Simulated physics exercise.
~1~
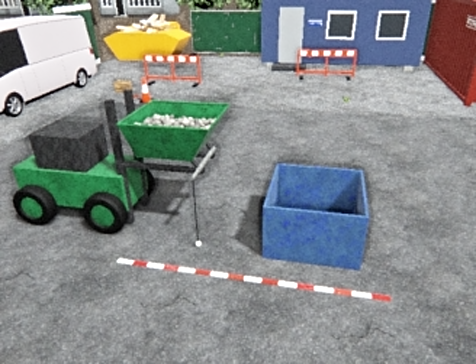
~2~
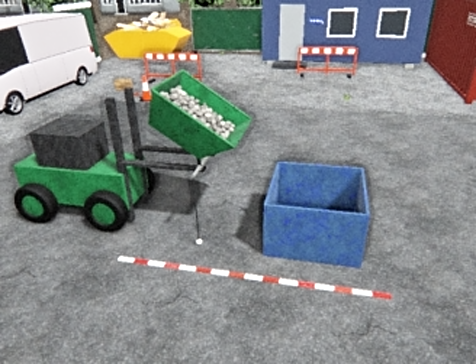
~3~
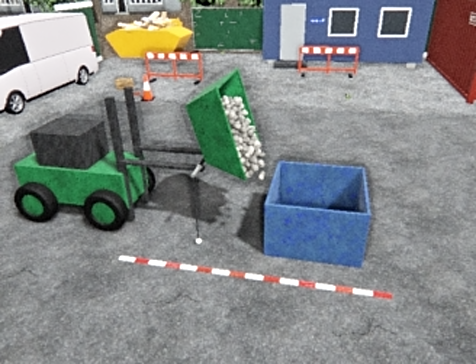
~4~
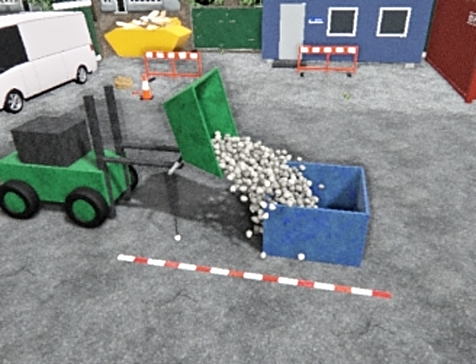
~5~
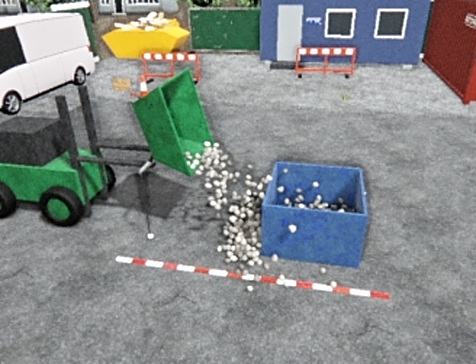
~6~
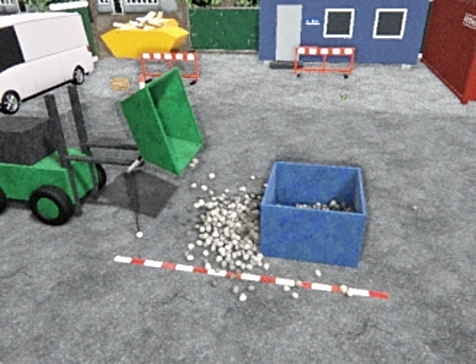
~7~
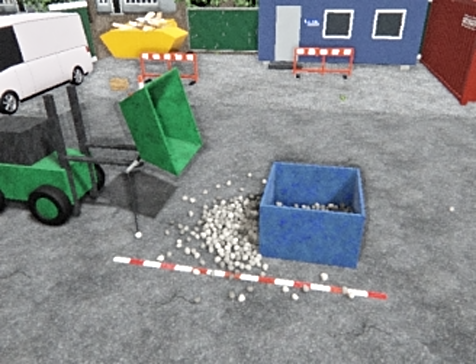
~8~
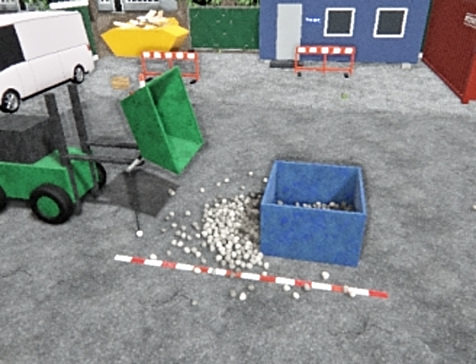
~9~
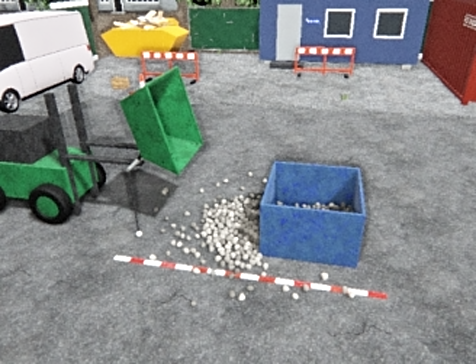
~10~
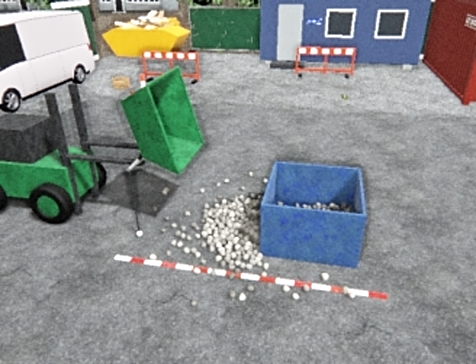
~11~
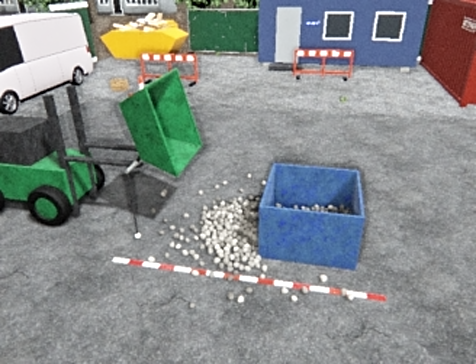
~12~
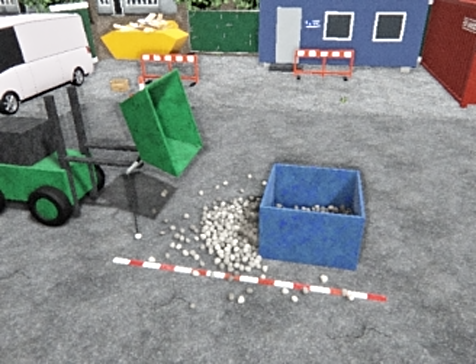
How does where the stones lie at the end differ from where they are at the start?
At the start the stones are all held up in the forklift's green skip. At the end they lie lower and farther right, some inside the blue bin and many in a heap on the ground at its left side.
